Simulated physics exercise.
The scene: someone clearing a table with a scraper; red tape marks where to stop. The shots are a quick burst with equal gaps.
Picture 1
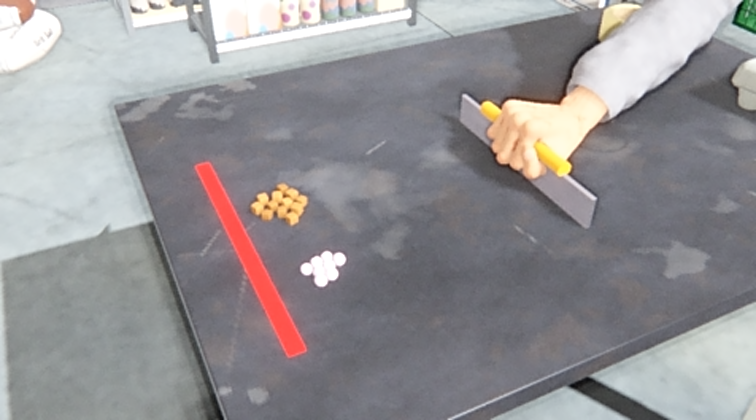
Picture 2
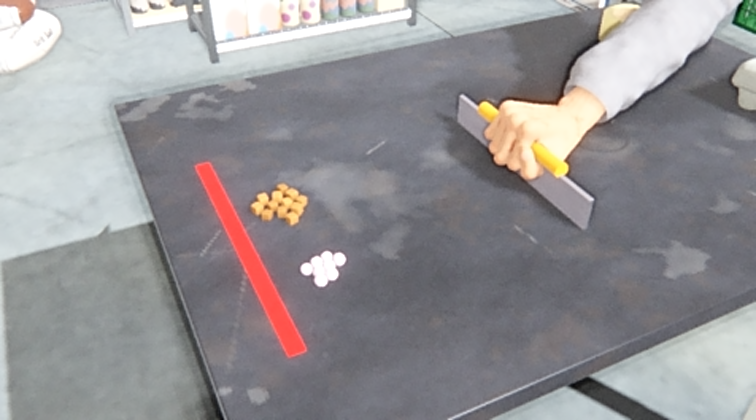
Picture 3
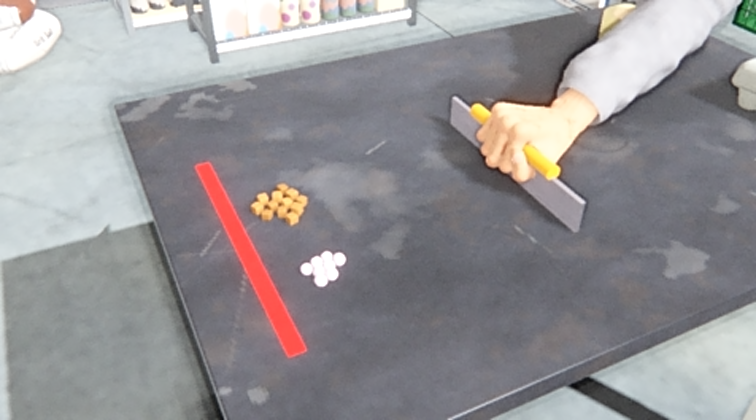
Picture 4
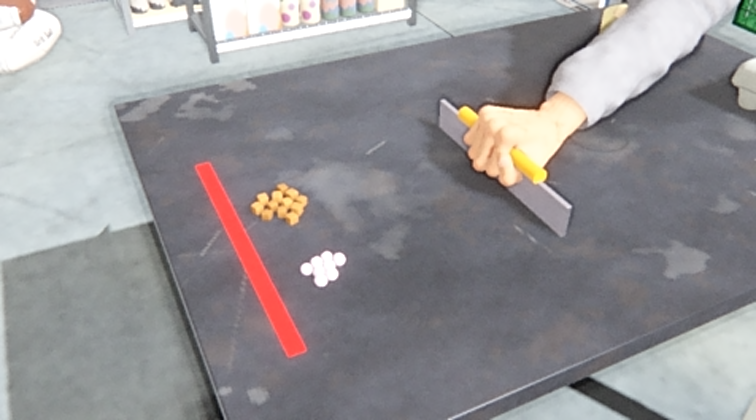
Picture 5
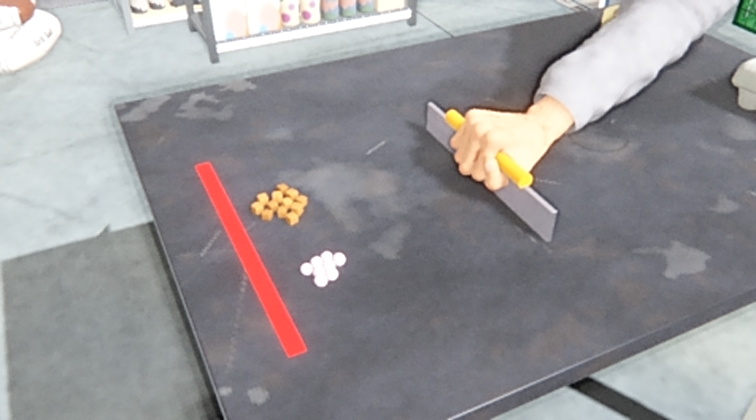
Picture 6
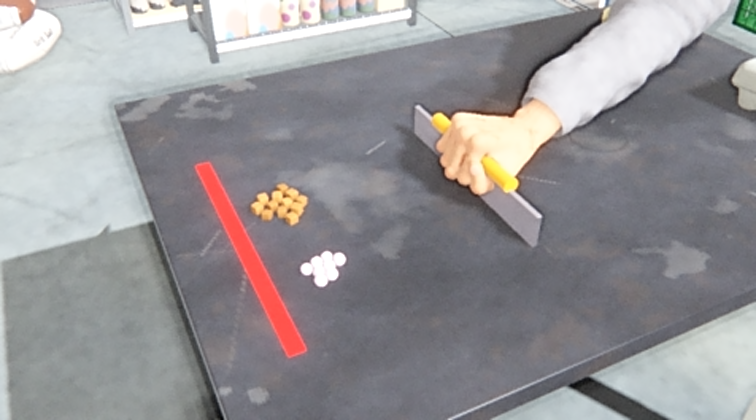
A hand slides a scraper a short way left across a dark table toward small brown cubes and pale pearls.
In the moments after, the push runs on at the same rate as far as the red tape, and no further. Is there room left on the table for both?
Nearer lot: It tumbles over the end, in part at least. Farther lot: It all stops short of the edge.
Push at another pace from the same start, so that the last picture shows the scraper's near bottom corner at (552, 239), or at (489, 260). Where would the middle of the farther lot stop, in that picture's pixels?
First near (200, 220), then near (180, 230).
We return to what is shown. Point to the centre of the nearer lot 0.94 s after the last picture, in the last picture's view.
At about (235, 296).
Then, 0.46 s on from there, scraper still moving, near (355, 187); nearer lot all on the table, its front near (307, 269); farther lot all on the table, its front near (258, 209).
Then, 0.94 s on from there, scraper stopped at the red tape; nearer lot all on the table, its front near (220, 282); farther lot all on the table, its front near (184, 217).
Then, 1.22 s on from there, scraper stopped at the red tape; nearer lot the whole lot over the edge; farther lot all on the table, its front near (184, 218).
In the end, scraper stopped at the red tape; nearer lot the whole lot over the edge; farther lot all on the table, its front near (184, 218).
